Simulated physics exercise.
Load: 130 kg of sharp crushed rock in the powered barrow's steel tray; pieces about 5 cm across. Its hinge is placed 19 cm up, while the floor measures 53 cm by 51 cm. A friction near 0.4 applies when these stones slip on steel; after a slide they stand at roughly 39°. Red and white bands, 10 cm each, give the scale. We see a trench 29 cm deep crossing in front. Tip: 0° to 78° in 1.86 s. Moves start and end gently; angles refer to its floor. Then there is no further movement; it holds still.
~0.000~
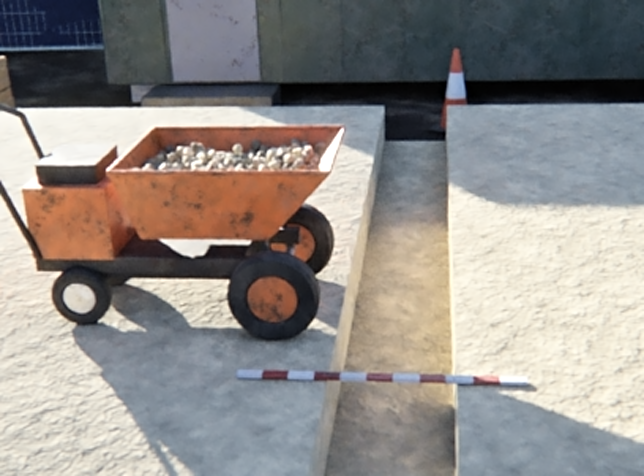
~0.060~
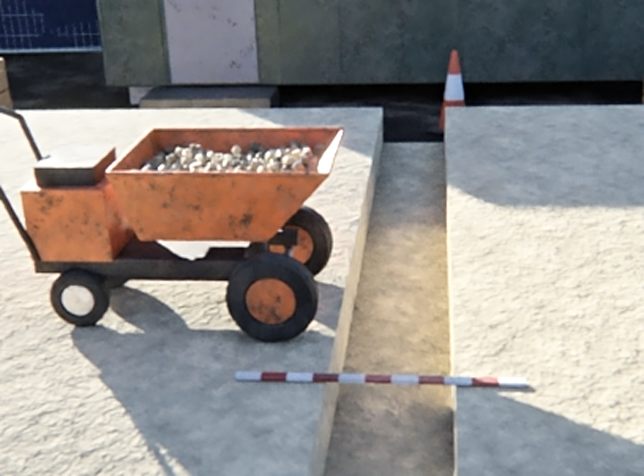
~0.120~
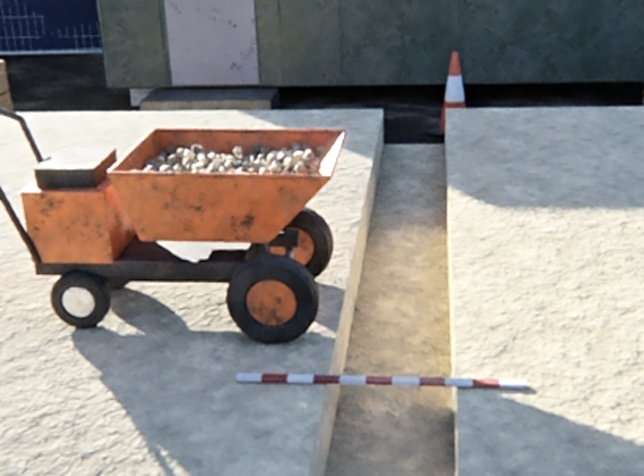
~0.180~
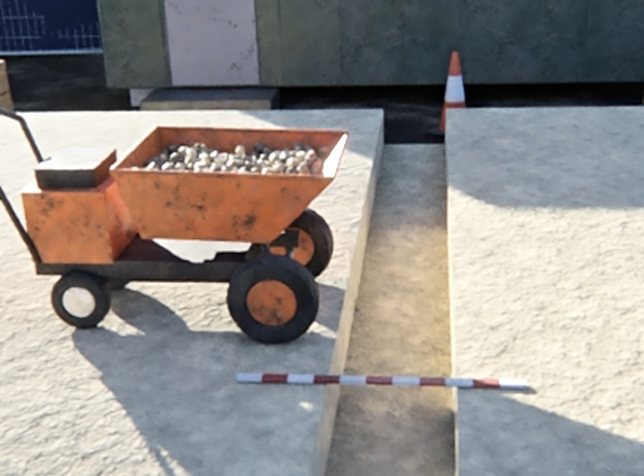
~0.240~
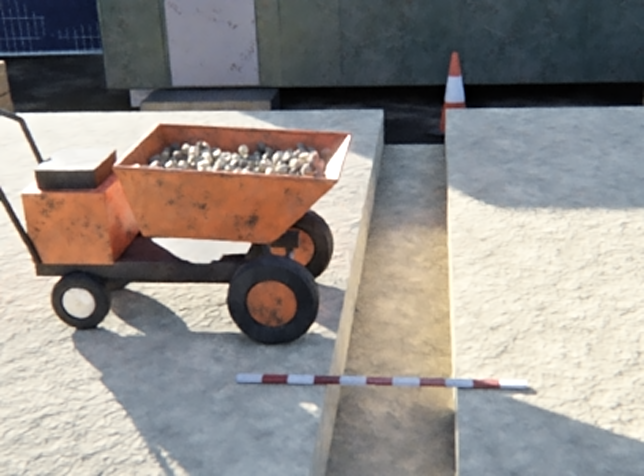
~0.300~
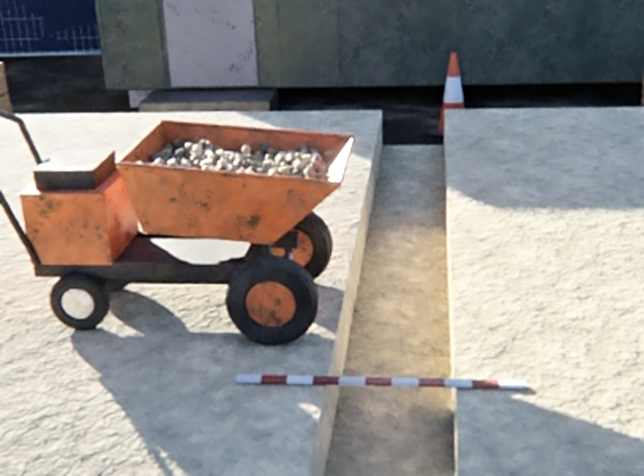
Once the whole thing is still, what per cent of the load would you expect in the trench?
I would expect about 75 per cent.
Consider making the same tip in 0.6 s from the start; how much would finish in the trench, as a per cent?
Something close to 50 per cent.
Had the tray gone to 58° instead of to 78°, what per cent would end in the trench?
It would be close to 25 percent.
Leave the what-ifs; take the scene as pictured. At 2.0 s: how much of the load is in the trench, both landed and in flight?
At that moment: Approx. 35 %.
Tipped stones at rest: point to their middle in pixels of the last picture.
Around (433, 347).
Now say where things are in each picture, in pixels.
In the first picture, the tray is at 0°, its lip at (329, 173); the top of the load is at (242, 152).
In the second picture, the tray is at 0°, its lip at (328, 175); the top of the load is at (232, 154); the stones move at 0.1 m/s on average.
The third picture shows lip at (331, 177), floor tilted 1°, highest stones at (234, 155); the stones move at 0.1 m/s on average.
In the fourth picture, the tray is at 2°, its lip at (334, 179); the top of the load is at (220, 155); the stones move at 0.2 m/s on average.
The fifth picture shows lip at (337, 181), floor tilted 4°, highest stones at (204, 152); the stones move at 0.2 m/s on average.
The sixth picture shows lip at (341, 184), floor tilted 5°, highest stones at (205, 150); the stones move at 0.3 m/s on average.
After 1.4 s the floor is at 66°; 99 % in the tray, 1 % in the trench; the foremost stones are at (430, 282).
After 2.0 s the floor is at 78°; 47 % in the tray, 34 % in the trench, 19 % past the trench; the foremost stones are at (539, 318).
After 2.3 s the floor is at 78°; 21 % in the tray, 54 % in the trench, 25 % past the trench; the foremost stones are at (565, 308).
After 4.3 s the floor is at 78°; 0 % in the tray, 75 % in the trench, 24 % past the trench; the foremost stones are at (565, 308).
